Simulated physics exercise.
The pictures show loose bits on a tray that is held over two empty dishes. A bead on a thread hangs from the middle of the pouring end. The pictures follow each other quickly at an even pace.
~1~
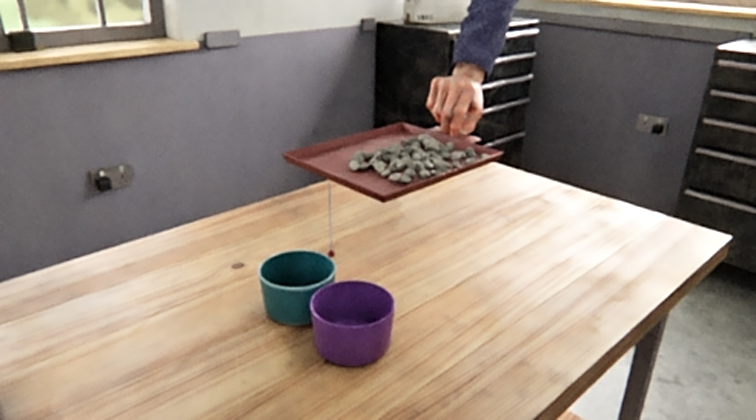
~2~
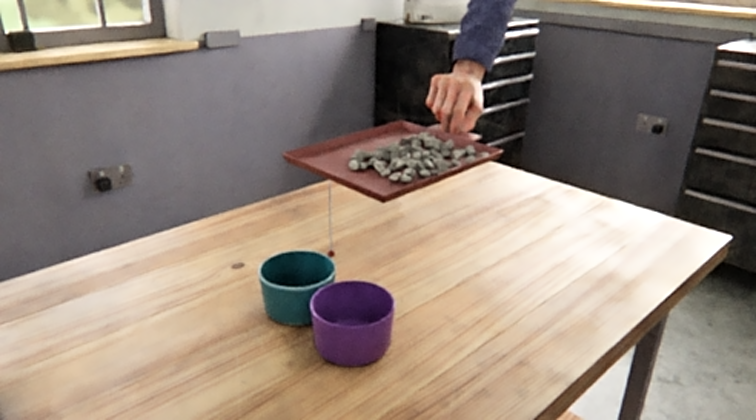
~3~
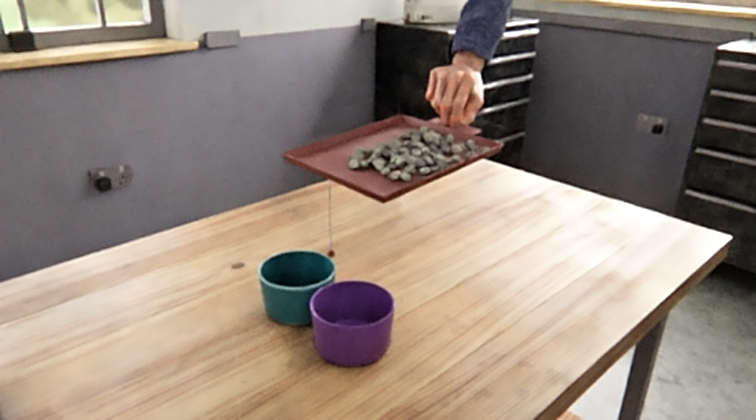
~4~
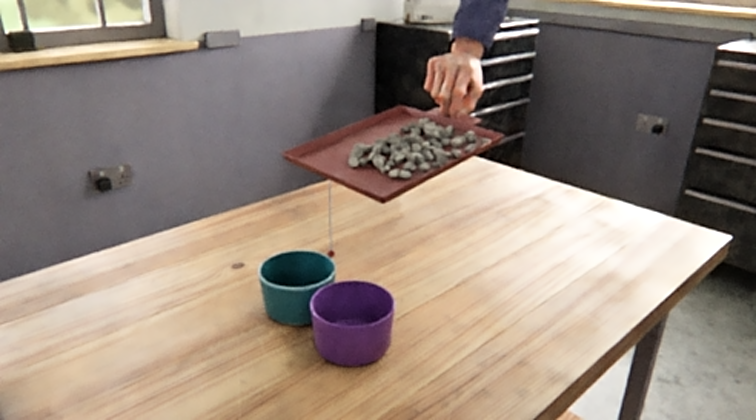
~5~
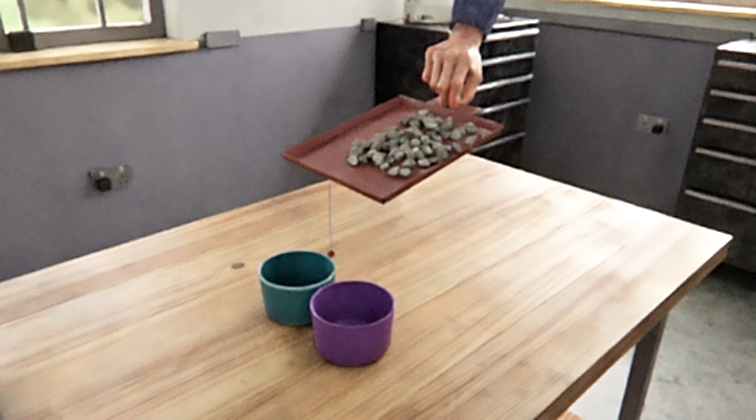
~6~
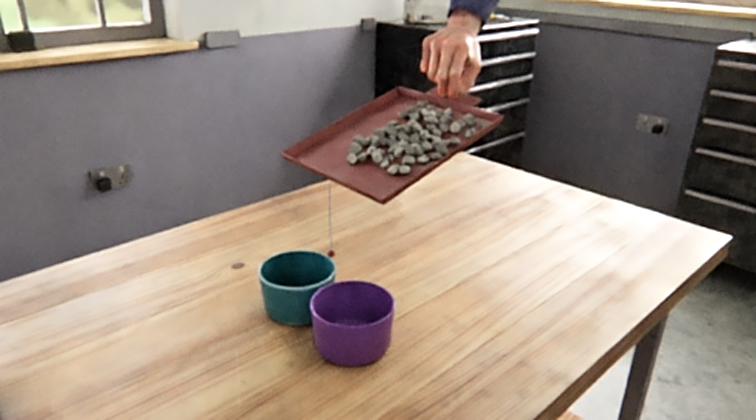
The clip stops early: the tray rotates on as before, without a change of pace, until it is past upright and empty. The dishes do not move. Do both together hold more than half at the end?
Caught overall: The larger part.
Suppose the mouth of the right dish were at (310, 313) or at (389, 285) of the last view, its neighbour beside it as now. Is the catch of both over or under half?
At the first place the smaller part, at the second below a half.
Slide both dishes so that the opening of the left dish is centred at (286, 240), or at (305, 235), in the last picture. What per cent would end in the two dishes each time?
First some 20, then 0 per cent.
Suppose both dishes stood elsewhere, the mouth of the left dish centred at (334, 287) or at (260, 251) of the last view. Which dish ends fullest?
One: Left. Two: Right.
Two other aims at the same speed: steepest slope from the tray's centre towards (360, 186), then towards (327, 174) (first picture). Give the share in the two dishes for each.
In turn 90 and 60 in a hundred.
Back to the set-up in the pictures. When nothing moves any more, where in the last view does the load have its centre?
Close to (332, 326).
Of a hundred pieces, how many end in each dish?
Left dish: 40 %, right dish: 50 %.
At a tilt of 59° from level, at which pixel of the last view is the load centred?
At about (352, 176).
Just after the last frame, tray tipped steeply; the larger part on the tray; just a few in the right dish; just a few in the left dish; about a tenth in the air.
A moment on, tray tipped right over; roughly a quarter on the tray; roughly half in the right dish; roughly a quarter in the left dish; about a tenth outside both; about a tenth in the air.
Further on, tray tipped past a quarter turn; roughly half in the right dish; roughly a third in the left dish; about a tenth outside both; just a few in the air.
When it is over, tray tipped past a quarter turn; roughly half in the right dish; roughly a third in the left dish; about a tenth outside both; just a few in the air.
